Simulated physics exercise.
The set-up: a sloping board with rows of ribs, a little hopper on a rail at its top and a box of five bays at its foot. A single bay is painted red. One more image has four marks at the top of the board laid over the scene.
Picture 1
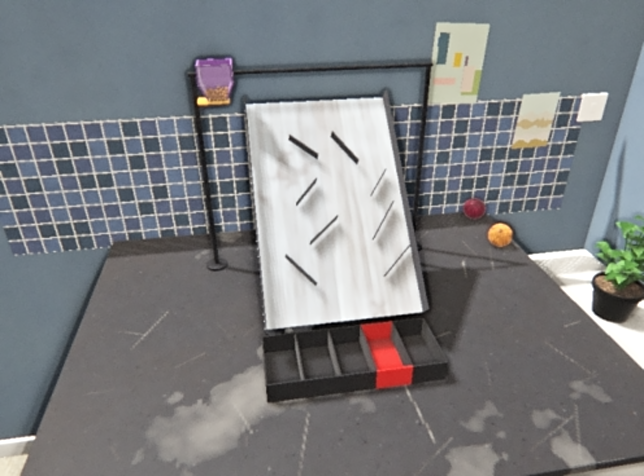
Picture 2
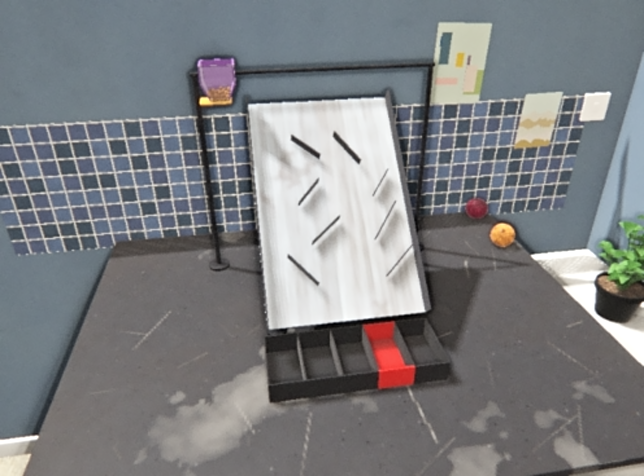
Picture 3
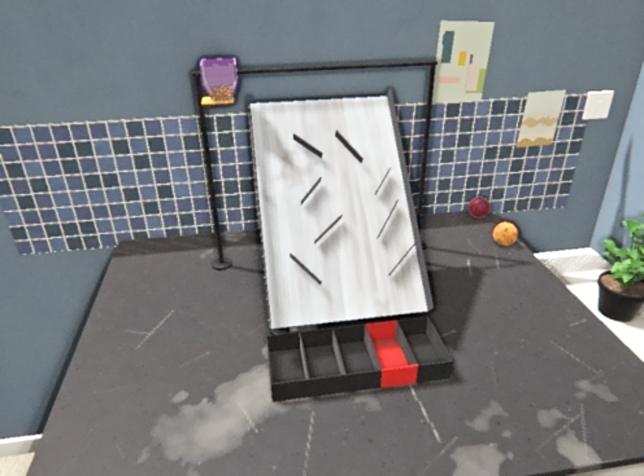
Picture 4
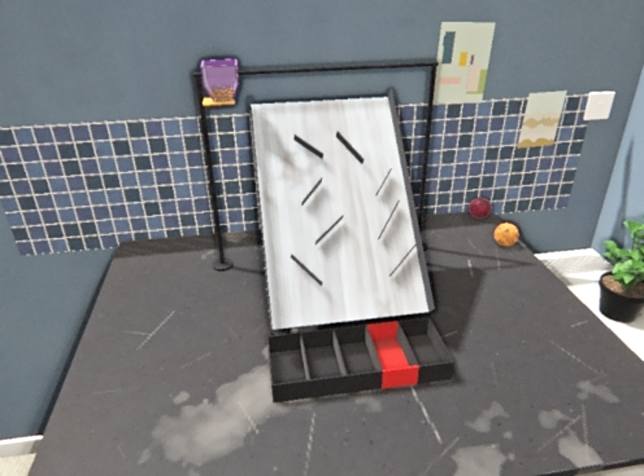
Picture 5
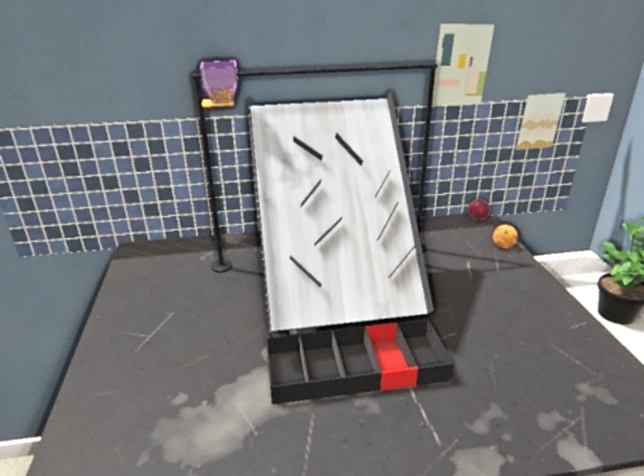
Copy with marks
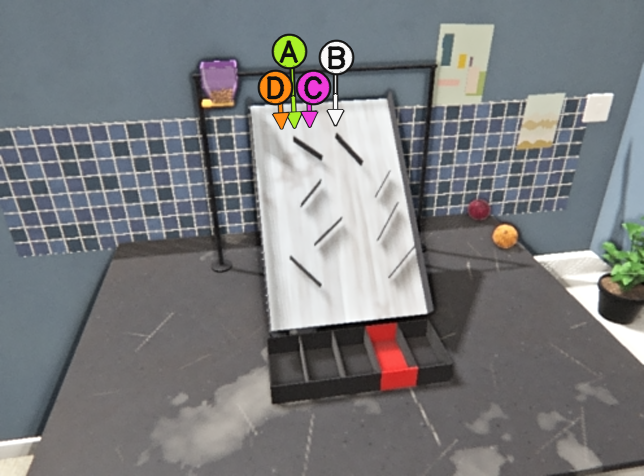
Nothing moved apart from a slight shift of the view, as a purple hopper with its door shut stayed on the rail above a sloping ribbed board and five bays, one red.
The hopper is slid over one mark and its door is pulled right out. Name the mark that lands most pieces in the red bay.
Mark C.
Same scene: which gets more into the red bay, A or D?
Here it is mark A.
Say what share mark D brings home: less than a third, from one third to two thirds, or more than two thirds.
Mark D gives less than a third.
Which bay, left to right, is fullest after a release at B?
The third.
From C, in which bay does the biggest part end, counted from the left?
The fourth.
On the marked copy, mark A meets the board at (294, 122); mark B meets the board at (335, 119); mark C meets the board at (309, 121); mark D meets the board at (281, 122).
Choosing A, about a third in the red bay, about half in other bays, a small part outside the box.
Choosing B, about a quarter in the red bay, about two thirds in other bays, a small part outside the box.
Choosing C, about two thirds in the red bay, about a quarter in other bays, a small part outside the box.
Choosing D, a small part in the red bay, most in other bays, a small part outside the box.
